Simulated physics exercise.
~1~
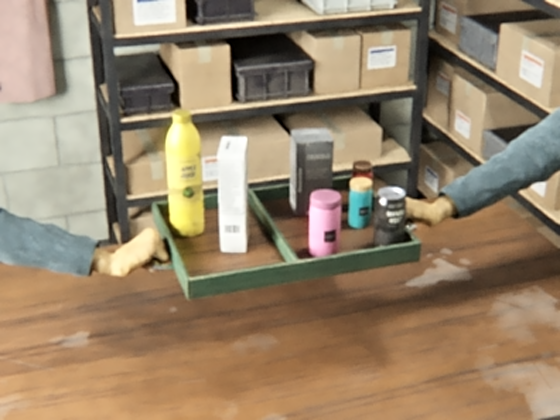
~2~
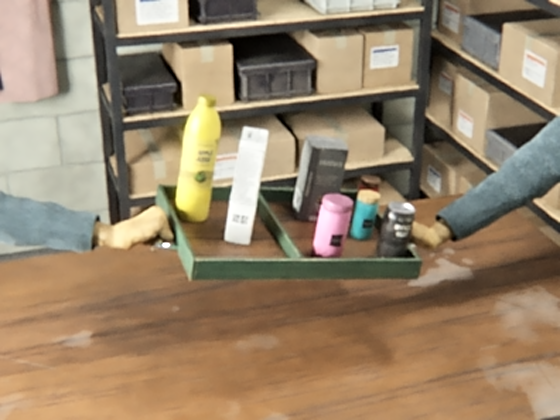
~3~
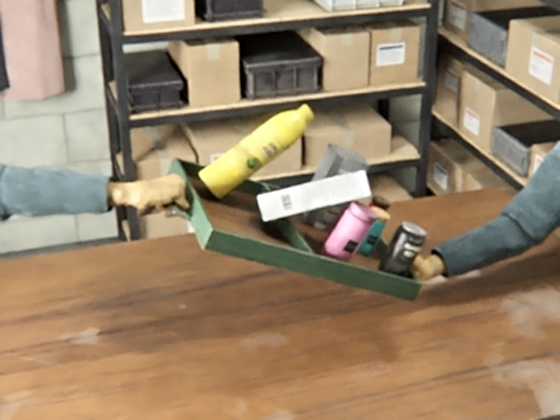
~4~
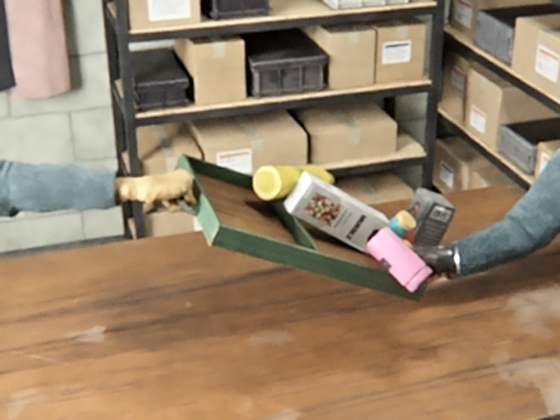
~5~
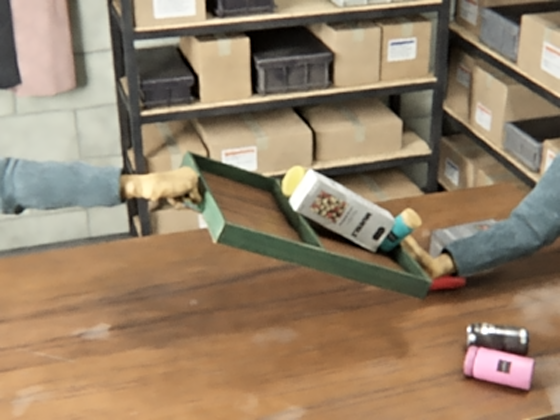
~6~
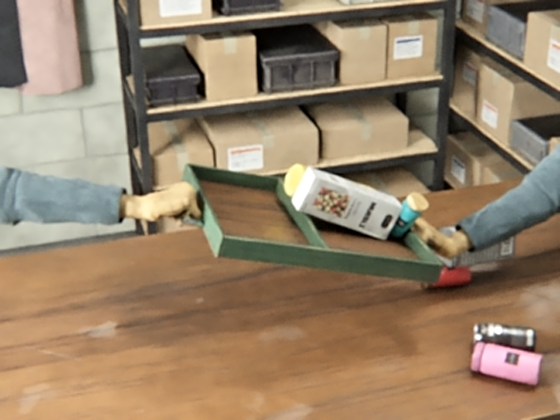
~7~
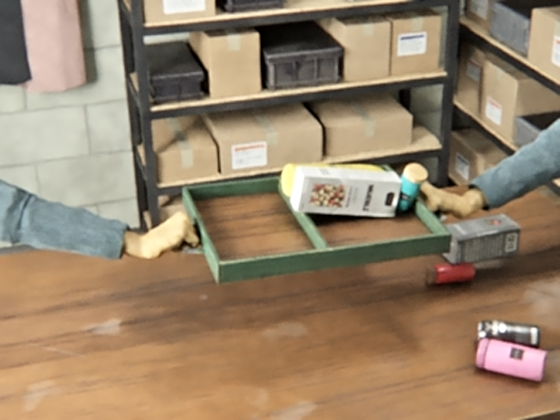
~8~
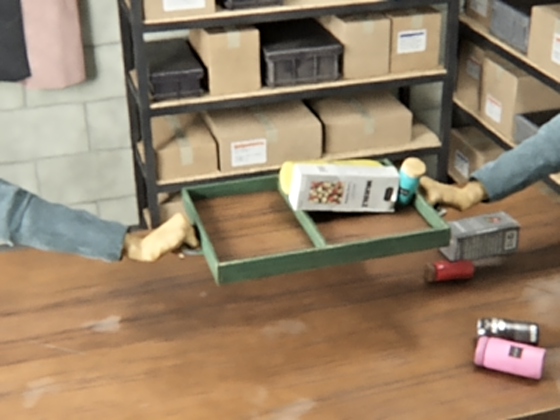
Green tray held by two gloved hands tilting right, toppling its containers and spilling four onto the table, then levelling with three aboard.
